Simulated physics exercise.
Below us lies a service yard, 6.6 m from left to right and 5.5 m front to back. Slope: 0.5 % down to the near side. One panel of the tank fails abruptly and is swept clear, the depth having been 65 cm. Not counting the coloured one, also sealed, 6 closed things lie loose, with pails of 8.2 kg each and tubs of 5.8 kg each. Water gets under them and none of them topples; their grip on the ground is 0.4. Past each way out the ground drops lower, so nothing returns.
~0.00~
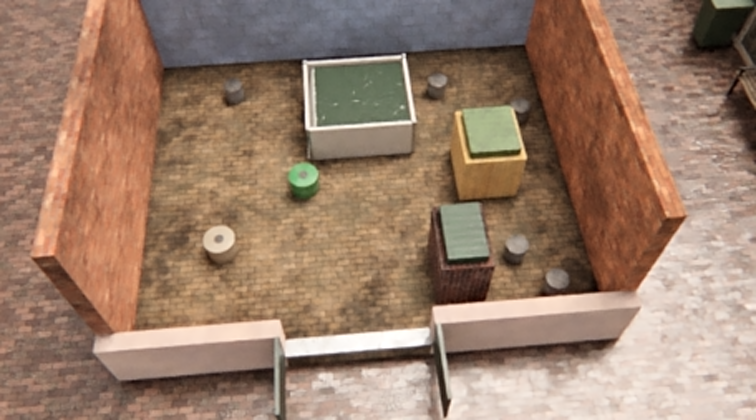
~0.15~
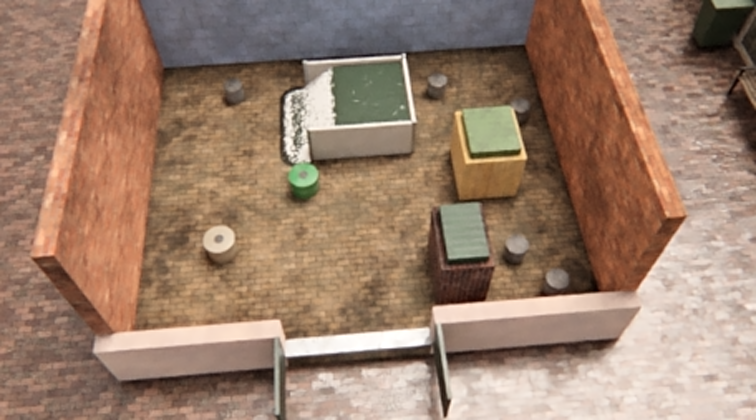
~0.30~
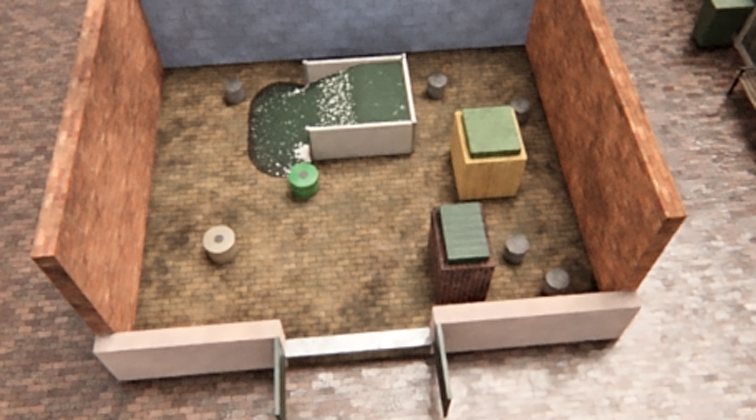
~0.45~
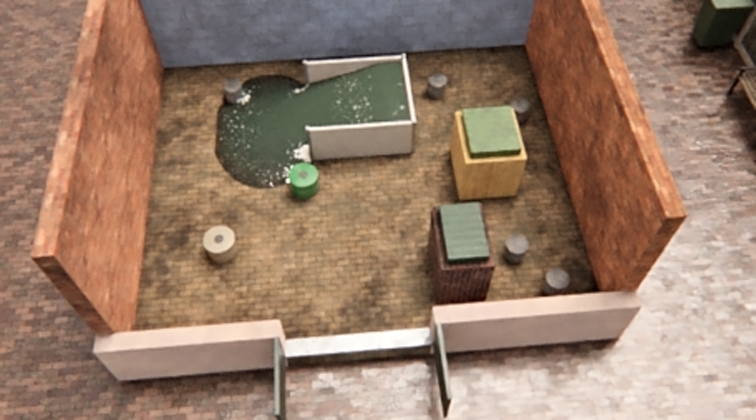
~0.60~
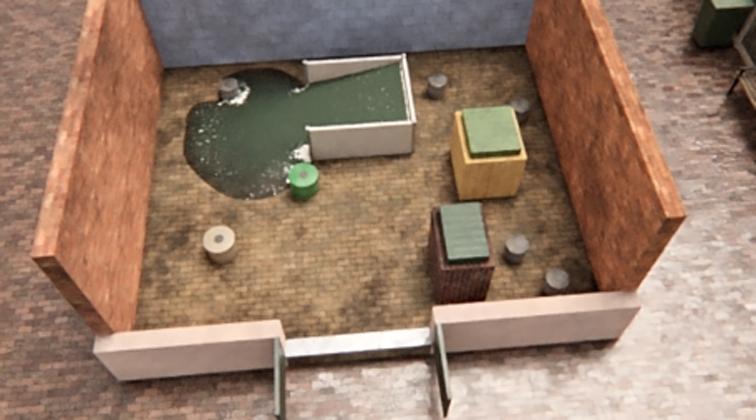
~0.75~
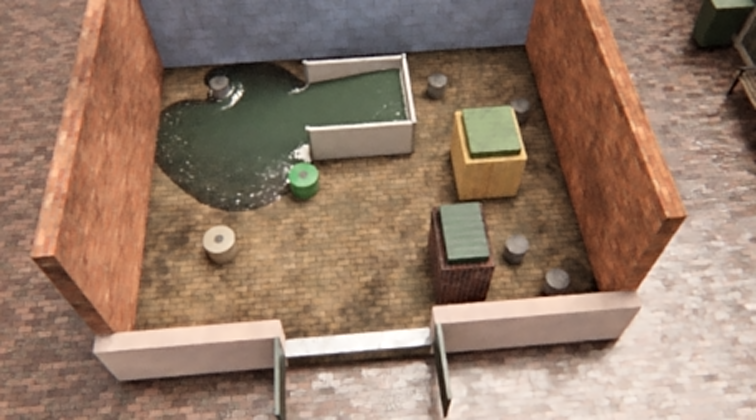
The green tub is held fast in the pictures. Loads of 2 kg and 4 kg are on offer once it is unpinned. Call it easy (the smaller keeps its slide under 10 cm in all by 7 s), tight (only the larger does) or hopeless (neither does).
Hopeless.
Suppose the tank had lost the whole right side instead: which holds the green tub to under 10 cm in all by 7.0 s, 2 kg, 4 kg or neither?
In that case the lighter mass suffices.
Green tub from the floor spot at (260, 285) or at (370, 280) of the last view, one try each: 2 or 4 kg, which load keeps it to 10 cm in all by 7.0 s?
Order kept: Both picks fail, both picks fail.
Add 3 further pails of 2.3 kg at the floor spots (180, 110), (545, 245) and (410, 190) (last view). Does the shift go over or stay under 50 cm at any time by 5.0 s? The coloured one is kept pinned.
Beyond it, within it, within it.
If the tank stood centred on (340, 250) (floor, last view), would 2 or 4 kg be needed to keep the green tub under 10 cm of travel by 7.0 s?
Well, in that case the lighter one is plenty.
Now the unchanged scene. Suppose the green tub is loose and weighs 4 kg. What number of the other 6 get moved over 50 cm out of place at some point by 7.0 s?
The tally stands at 2.
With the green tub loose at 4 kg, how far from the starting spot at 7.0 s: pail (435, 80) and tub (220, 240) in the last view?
0 cm, 300 cm.
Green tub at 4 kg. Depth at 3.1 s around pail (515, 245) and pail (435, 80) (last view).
First roughly 0 cm, second roughly 0 cm.
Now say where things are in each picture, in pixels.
The green tub at (303, 175), on the bottom; 2.2 m2 under water; 0 of 7 have shifted, in the first picture.
The green tub at (303, 175) rests on the ground; water covers 3.1 m2; 0 of 7 have shifted, in the second picture.
The green tub at (303, 175), on the bottom; water covers 4.1 m2; 0 of 7 have shifted, in the third picture.
The green tub at (303, 175), on the bottom; 5.4 m2 under water; 0 of 7 have shifted, in the fourth picture.
The green tub at (303, 175) rests on the ground; water covers 6.8 m2; 1 of 7 have shifted, in the fifth picture.
The green tub at (303, 175), on the bottom; 8.5 m2 under water; 1 of 7 have shifted, in the sixth picture.
After 1.4 s the green tub would be 0 cm from its start with 2 kg and 0 cm from its start with 4 kg; 1 cm of water round it then.
After 3.1 s the green tub would be 0 cm from its start with 2 kg and 0 cm from its start with 4 kg; 0 cm of water round it then.
After 4.9 s the green tub would be 8 cm from its start with 2 kg and 7 cm from its start with 4 kg; 2 cm of water round it then.
After 7.0 s the green tub would be 50 cm from its start with 2 kg and 33 cm from its start with 4 kg; 1 cm of water round it then.
